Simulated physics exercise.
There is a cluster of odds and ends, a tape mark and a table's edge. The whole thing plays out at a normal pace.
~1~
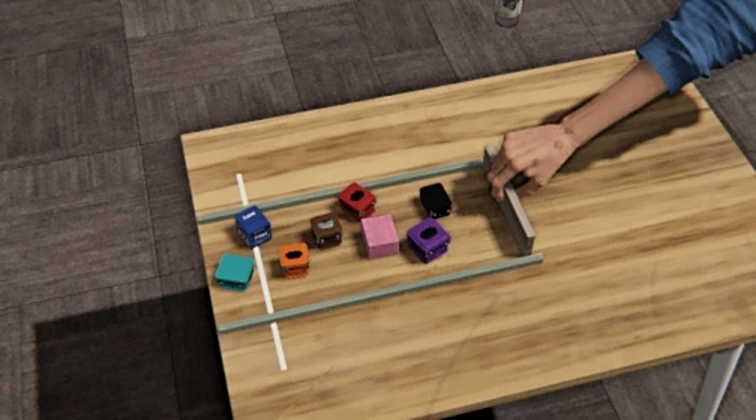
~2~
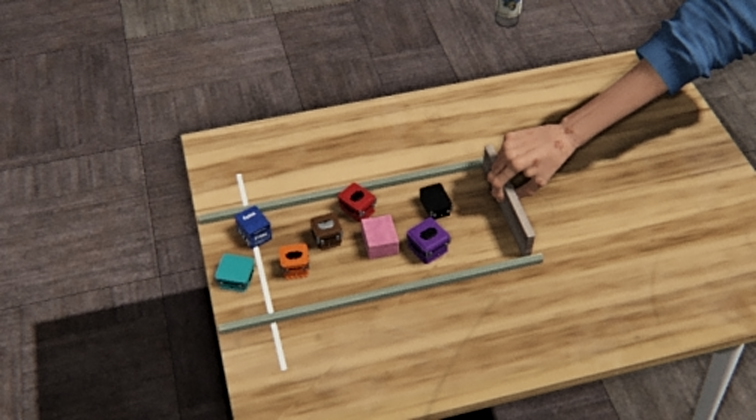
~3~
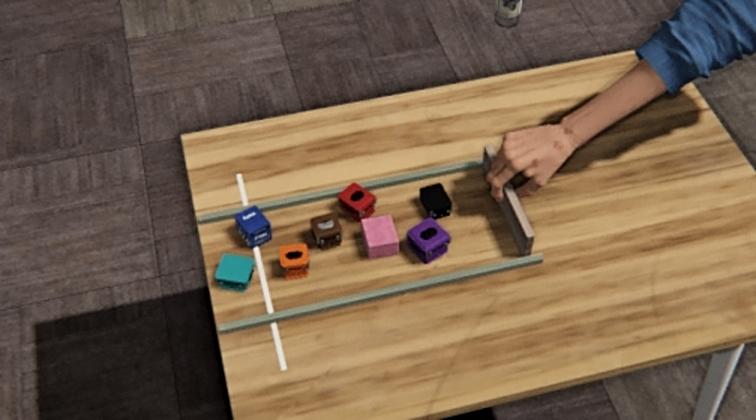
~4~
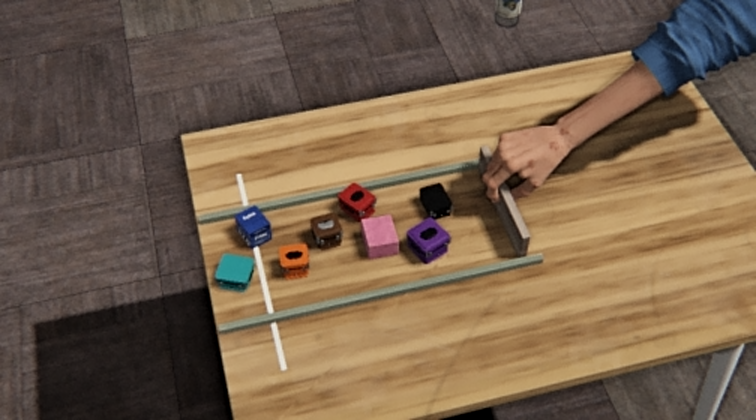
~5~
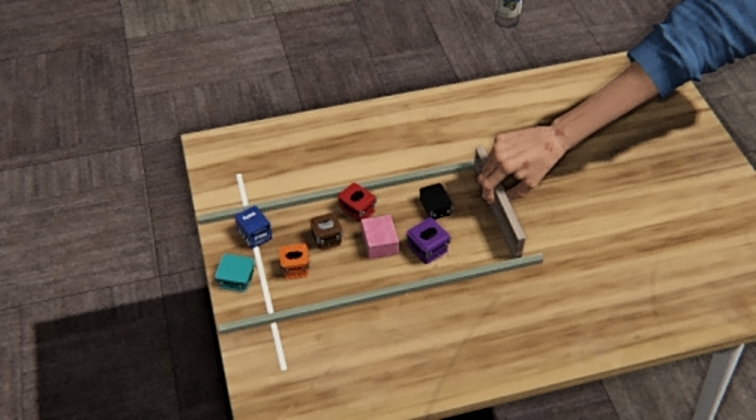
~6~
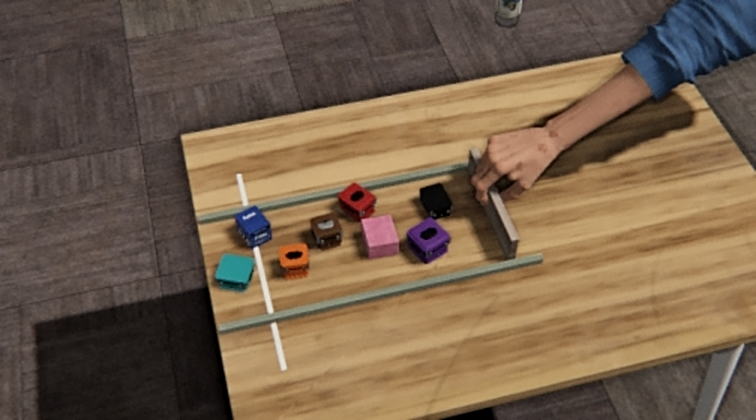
The clip opens on a hand holding an upright board between two rails on a wooden table, with eight small colourful objects to its left, some near a white tape line. The board barely moves at first, then the hand slides it slightly left, while the objects stay still.
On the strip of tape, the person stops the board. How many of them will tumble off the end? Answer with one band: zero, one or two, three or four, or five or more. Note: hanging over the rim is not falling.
Three or four.
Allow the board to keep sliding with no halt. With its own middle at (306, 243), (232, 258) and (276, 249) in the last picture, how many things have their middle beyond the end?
0; 5; 2.
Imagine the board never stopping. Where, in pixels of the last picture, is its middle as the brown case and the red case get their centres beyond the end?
Approx. (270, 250) for the first, approx. (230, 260) for the second.
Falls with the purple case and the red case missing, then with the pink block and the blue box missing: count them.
Result, first then second: 2, 1.
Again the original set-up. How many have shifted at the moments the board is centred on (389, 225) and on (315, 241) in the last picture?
I count 5 first and 8 after.
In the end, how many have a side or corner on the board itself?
The count is 2.
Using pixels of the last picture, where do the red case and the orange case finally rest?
Near (216, 230) and (220, 297).
Soon after, none off yet; turquoise case at rest near (236, 273); blue box at rest near (253, 227); orange case at rest near (295, 262).
In the end, the number that fall off is three or four; gone, brown case, blue box and turquoise case.
